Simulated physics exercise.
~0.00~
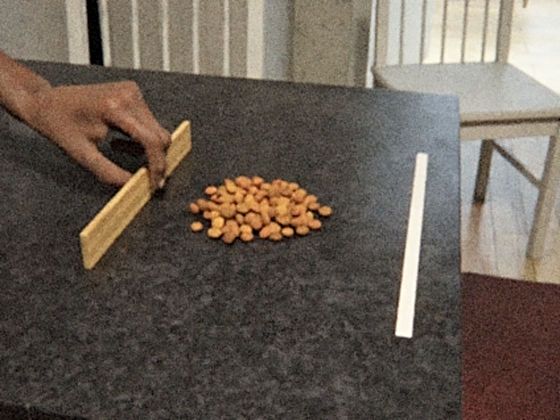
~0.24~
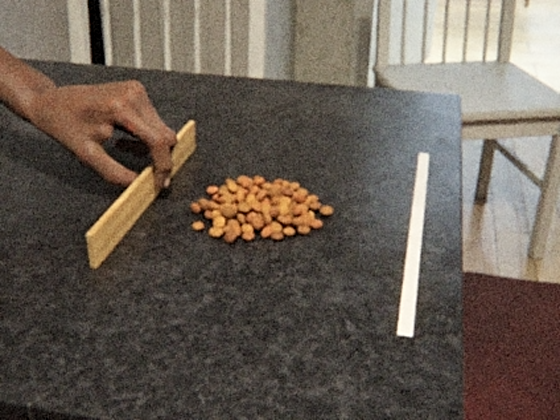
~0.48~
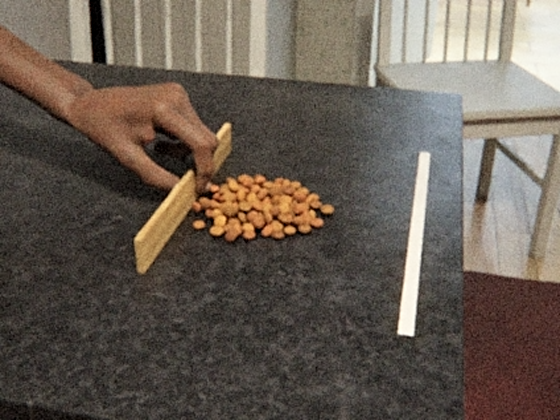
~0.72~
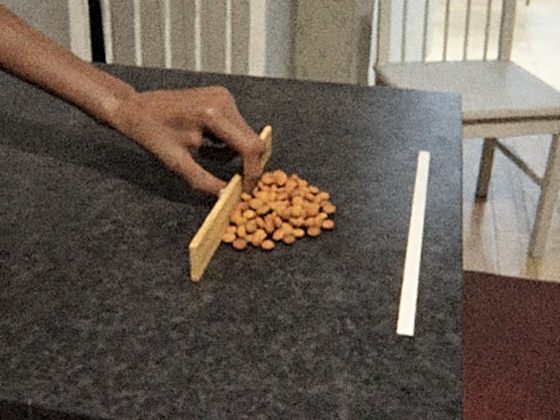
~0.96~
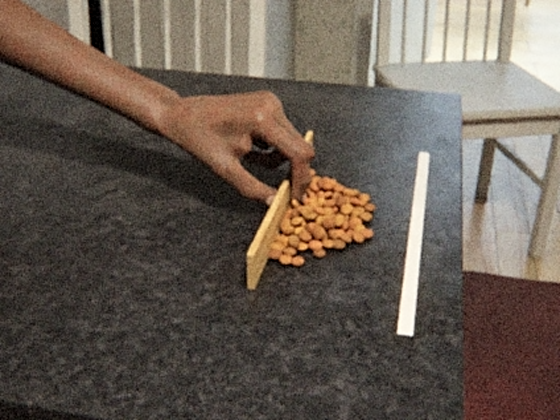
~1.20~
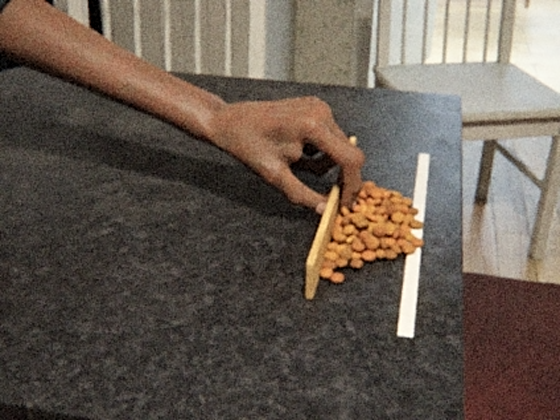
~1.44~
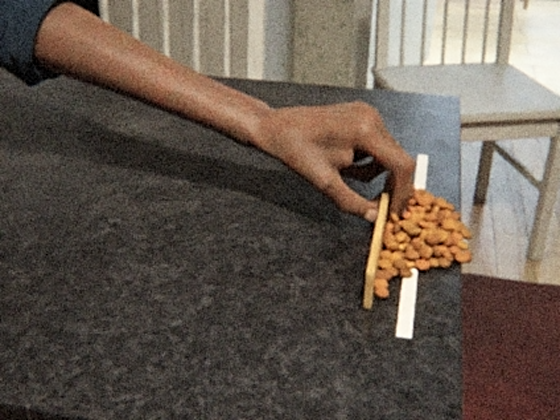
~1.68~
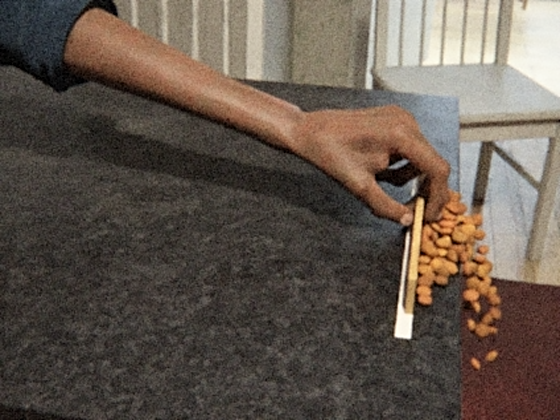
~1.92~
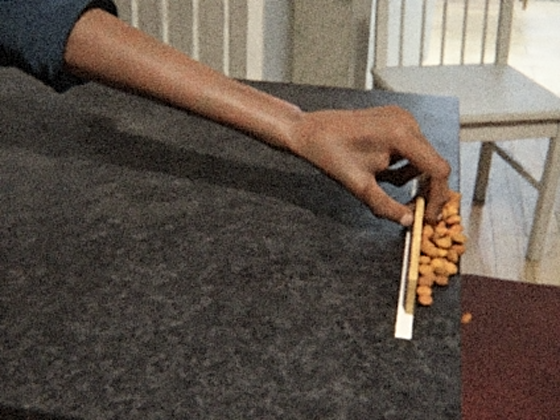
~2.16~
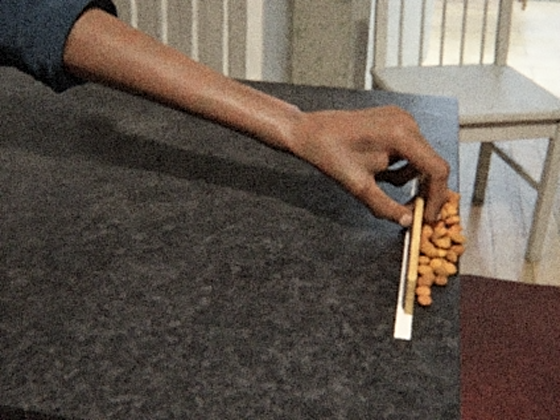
On a dark table, a hand sweeps nuts rightward with a wooden strip, spilling about half.
